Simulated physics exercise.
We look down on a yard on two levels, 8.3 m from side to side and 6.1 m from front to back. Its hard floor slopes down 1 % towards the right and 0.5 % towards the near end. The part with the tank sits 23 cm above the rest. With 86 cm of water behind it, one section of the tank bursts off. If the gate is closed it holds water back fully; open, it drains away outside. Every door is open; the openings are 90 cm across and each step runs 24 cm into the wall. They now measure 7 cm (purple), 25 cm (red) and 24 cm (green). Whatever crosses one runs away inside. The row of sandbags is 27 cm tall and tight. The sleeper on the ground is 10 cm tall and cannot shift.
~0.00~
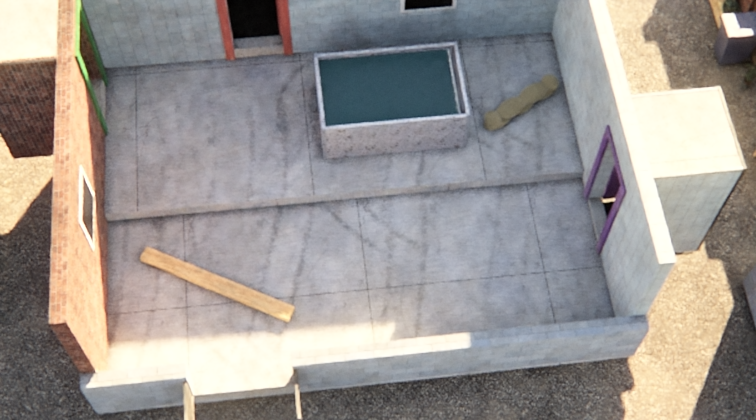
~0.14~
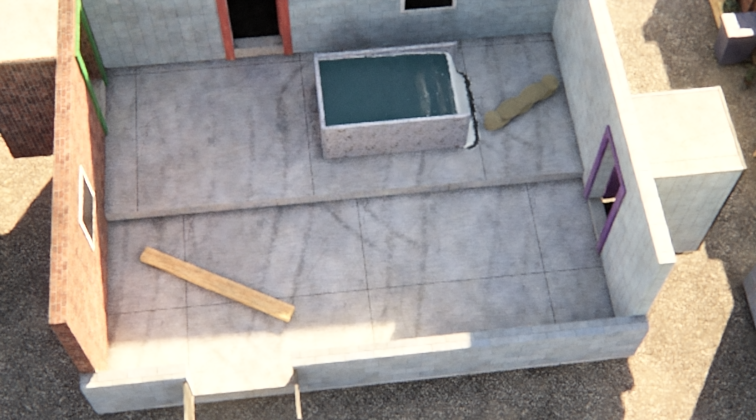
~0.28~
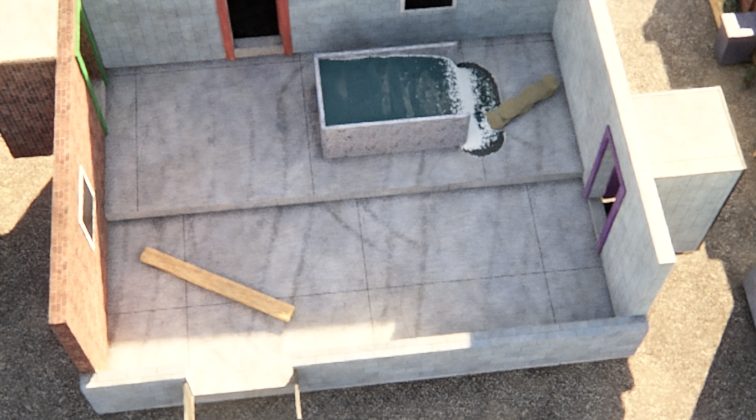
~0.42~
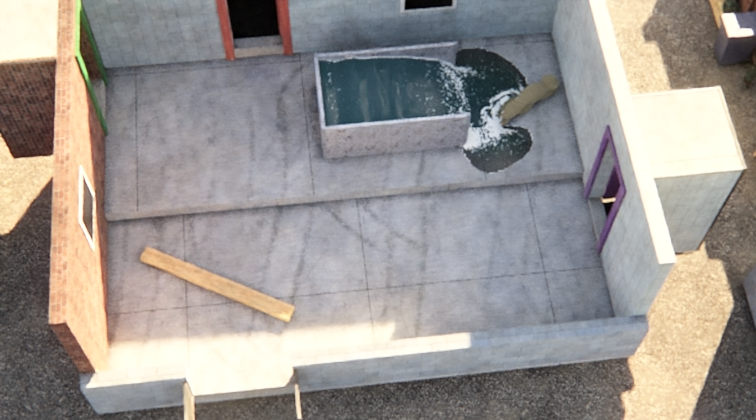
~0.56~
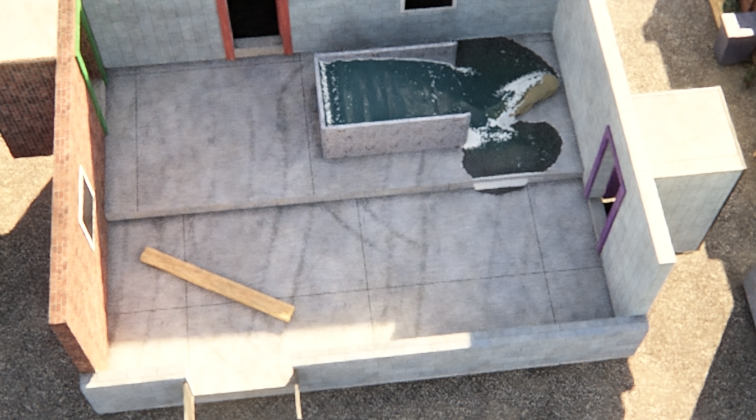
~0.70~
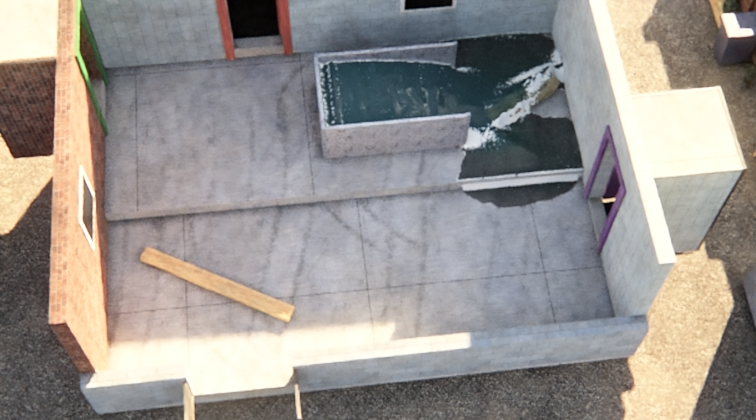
Water burst out of the right end of a raised tank in a walled yard, foamed around a log lying nearby, then spread across the upper level and over the step onto the lower floor.
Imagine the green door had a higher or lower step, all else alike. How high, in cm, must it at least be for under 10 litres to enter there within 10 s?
About 19 cm.
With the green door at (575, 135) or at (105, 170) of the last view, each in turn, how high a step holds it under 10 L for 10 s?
Roughly 23 and 5.0 cm.
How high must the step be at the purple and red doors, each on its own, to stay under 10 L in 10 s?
Roughly 16 cm at purple and 7.0 cm at red.
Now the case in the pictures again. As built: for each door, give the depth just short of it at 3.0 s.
Depths in cm: Purple 14, red 4, green 0.
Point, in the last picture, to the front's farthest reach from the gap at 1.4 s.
Around (606, 277).
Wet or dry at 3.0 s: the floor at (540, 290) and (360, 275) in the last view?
In turn: Flooded, dry.
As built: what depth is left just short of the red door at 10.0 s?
About 3.0 cm.
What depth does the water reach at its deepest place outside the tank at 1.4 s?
Roughly 68 cm.
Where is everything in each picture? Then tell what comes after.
In the first frame, still water, 86 cm deep, in the tank at (391, 88); the green door at (93, 74) is dry.
In the second frame, the gap is at (457, 101), the front 0.2 m out at (475, 138); the back of the tank holds 86 cm.
In the third frame, the gap is at (457, 101), the front 0.7 m out at (497, 111); the back of the tank holds 86 cm.
In the fourth frame, water pours out at (457, 102) and has run 1.3 m, to (526, 91); about 11 cm deep outside, 84 cm at the back.
In the fifth frame, the gap is at (457, 103), the front 1.9 m out at (553, 78); the back of the tank holds 75 cm.
In the sixth frame, water pours out at (457, 103) and has run 2.1 m, to (583, 164); about 6 cm deep outside, 72 cm at the back; the green door at (93, 74), 6.3 m from the gap, is still 6.3 m from the nearest water.
After 1.4 s water covers 15 % of the floor, deepest (68 cm) near (553, 38); it has not reached the green door.
After 3.0 s water covers 30 % of the floor, deepest (42 cm) near (549, 62); it has not reached the green door.
After 10.0 s water covers 90 % of the floor, deepest (13 cm) near (560, 69); 4 cm at the green door, 1 litre in over its 24 cm step.
At the green door as built, the water arrived by 4.0 s and peaked near 26 cm at 4.2 s.
Run again over the same 10 s with other heights there, 28 litres in over 15.5 cm, 5 litres over 21 cm. The limit of 10 litres is kept from about 19 cm up.
